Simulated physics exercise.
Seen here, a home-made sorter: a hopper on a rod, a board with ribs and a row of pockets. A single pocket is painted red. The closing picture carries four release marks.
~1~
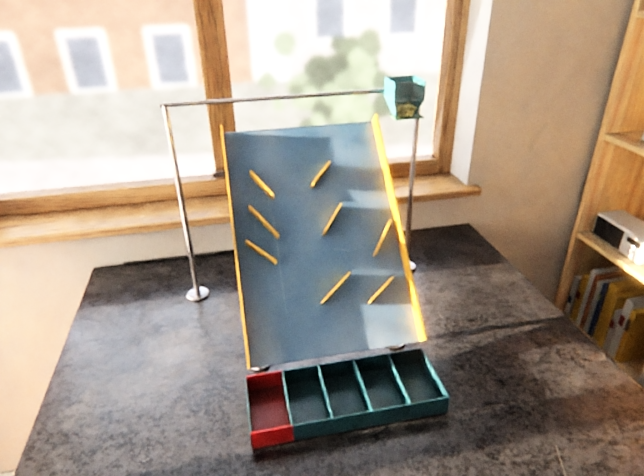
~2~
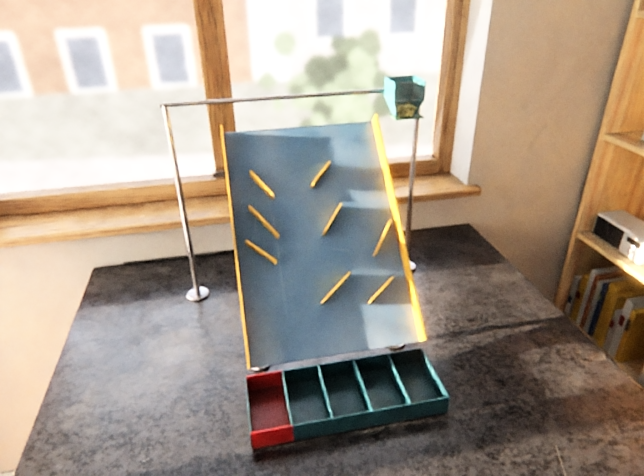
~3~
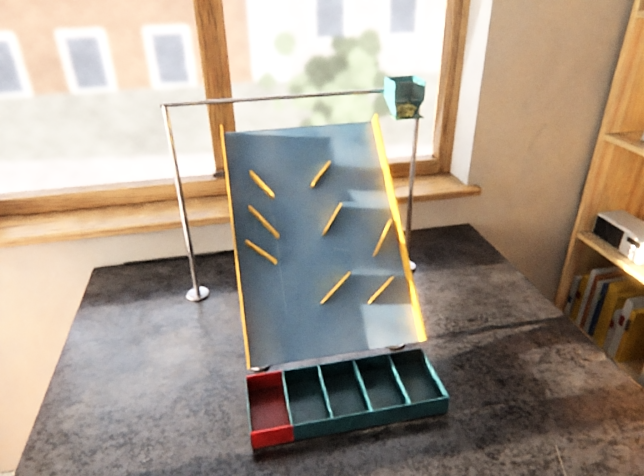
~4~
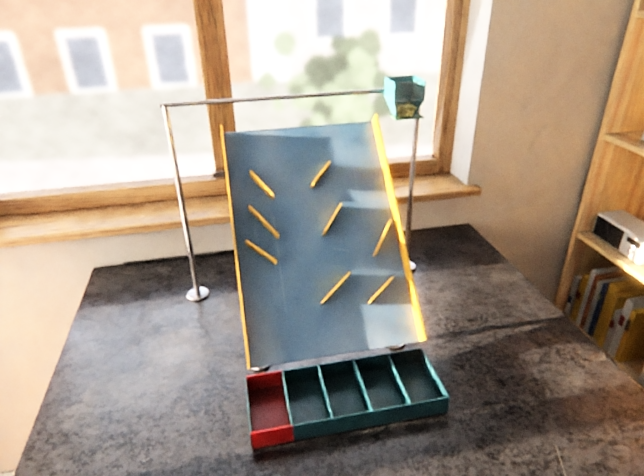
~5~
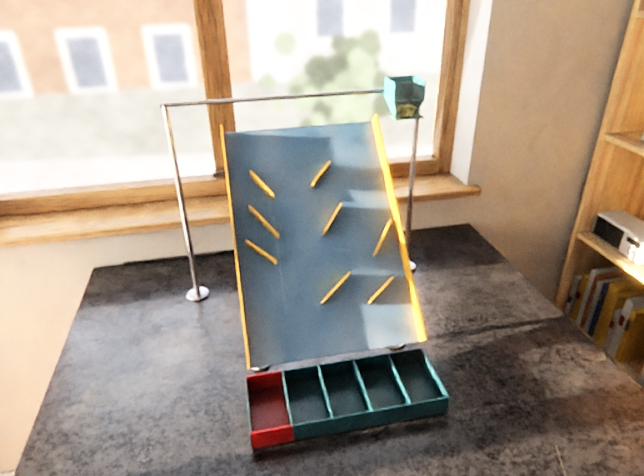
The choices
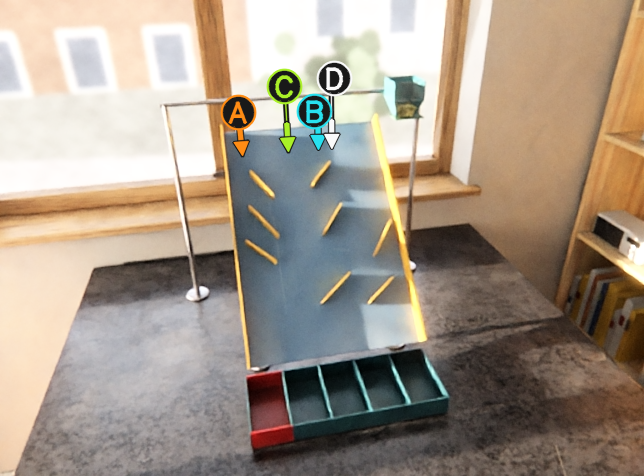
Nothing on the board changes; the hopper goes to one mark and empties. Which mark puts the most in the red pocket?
A beats the others.
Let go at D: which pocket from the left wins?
The third.
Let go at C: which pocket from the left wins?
It is the second one.
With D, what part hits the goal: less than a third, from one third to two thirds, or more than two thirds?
Less than a third.
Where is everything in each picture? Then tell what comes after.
In the first frame, hopper at (403, 109), soya beans, door shut.
In the second frame, ribs (250, 170) to (273, 195), (312, 183) to (330, 161), (249, 205) to (279, 235).
In the third frame, ribs (324, 232) to (341, 203), (246, 240) to (277, 261), (376, 253) to (391, 220).
In the fourth frame, ribs (323, 301) to (350, 272), (371, 301) to (393, 277).
In the fifth frame, red pocket at (273, 436), number 1 of 5 from the left.
On the marked copy, mark A meets the board at (242, 150); mark B meets the board at (318, 144); mark C meets the board at (288, 146); mark D meets the board at (331, 143).
Choosing A, about half in the red pocket, about a third in other pockets, about a quarter outside the box.
Choosing B, a small part in the red pocket, about two thirds in other pockets, about a quarter outside the box.
Choosing C, a small part in the red pocket, most in other pockets, a small part outside the box.
Choosing D, a small part in the red pocket, most in other pockets, a small part outside the box.
